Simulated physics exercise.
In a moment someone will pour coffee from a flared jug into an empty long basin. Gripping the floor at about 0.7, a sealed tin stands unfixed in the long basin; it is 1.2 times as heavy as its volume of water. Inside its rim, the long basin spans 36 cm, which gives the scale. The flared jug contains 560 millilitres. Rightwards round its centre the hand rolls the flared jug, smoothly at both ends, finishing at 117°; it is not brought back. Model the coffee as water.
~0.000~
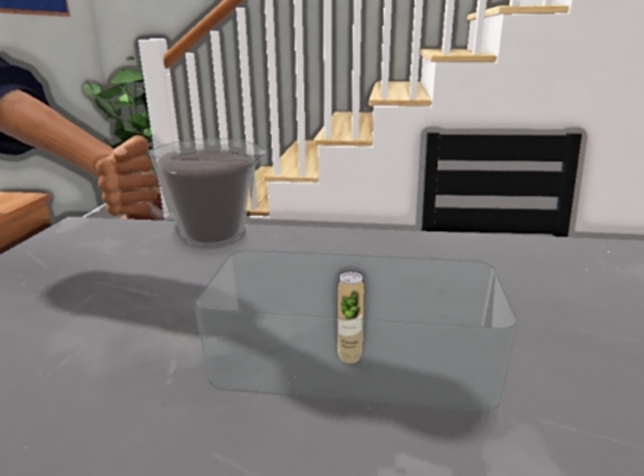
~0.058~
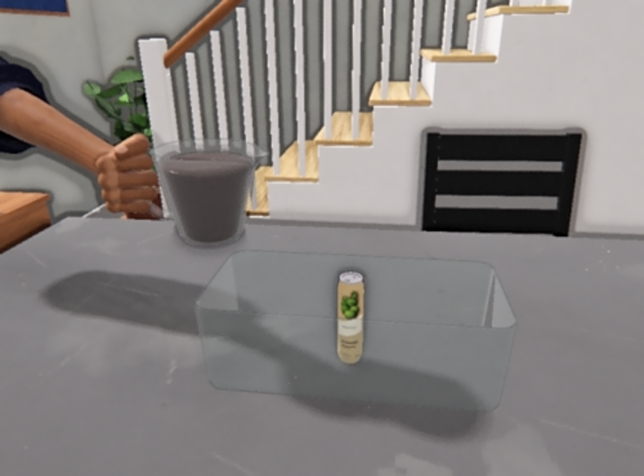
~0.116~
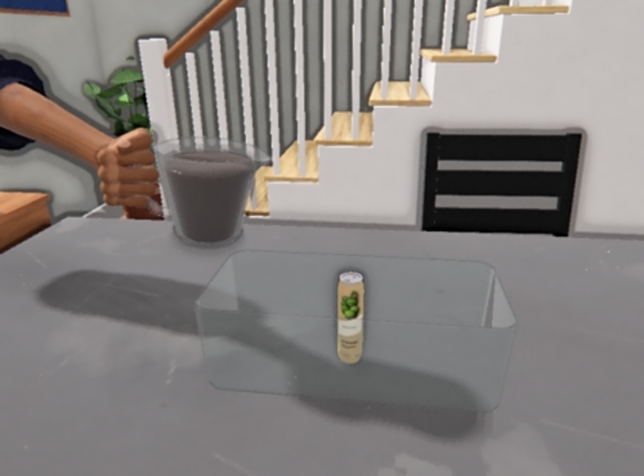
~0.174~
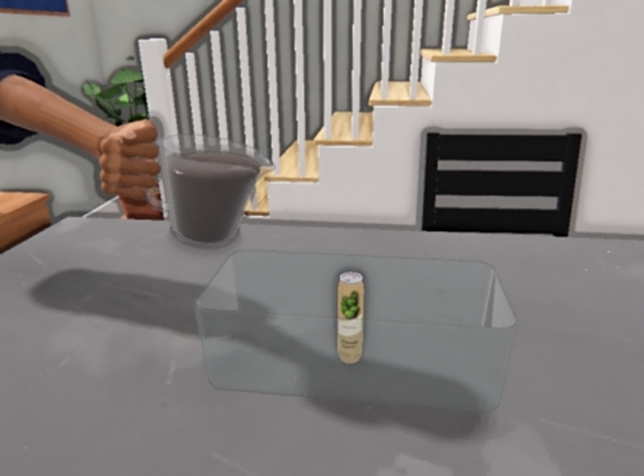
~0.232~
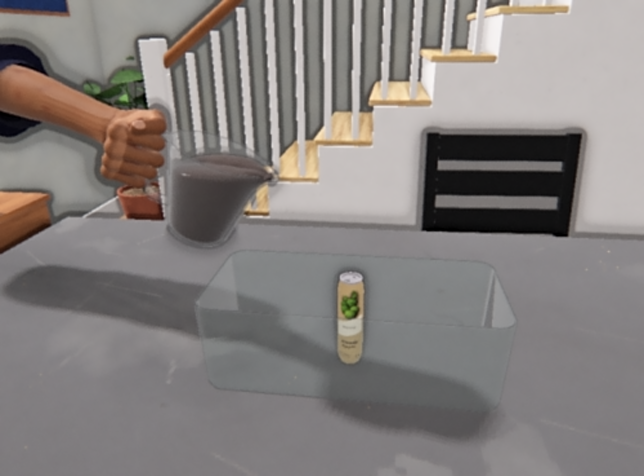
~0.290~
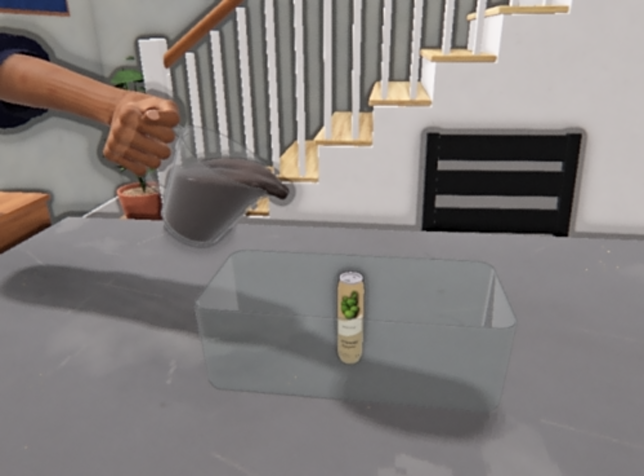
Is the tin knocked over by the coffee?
No.
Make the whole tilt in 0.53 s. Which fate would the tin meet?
In that case the tin stays vertical.
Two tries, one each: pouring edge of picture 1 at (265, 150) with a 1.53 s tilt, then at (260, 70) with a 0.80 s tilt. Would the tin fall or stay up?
The tin stays vertical the first time and overturns the second time.
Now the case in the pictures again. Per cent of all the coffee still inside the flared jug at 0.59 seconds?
Still held: Roughly 34 % of the total.
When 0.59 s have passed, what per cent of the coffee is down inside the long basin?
Roughly 46 percent of it.
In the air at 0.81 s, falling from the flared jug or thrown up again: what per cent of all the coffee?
Roughly 2 per cent.
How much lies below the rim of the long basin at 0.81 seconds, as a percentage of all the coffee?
Roughly 96 per cent.
By 0.59 s the tilt is 99° and 34 per cent is still to pour; the tin stands where it began.
By 0.81 s the tilt is 117° and 1 per cent is still to pour; the tin stands where it began.
By 1.05 s the tilt is 117° and 0 per cent is still to pour; the tin stands where it began.
By 1.30 s the tilt is 117° and 0 per cent is still to pour; the tin stands where it began.
At rest the tin stands where it began.
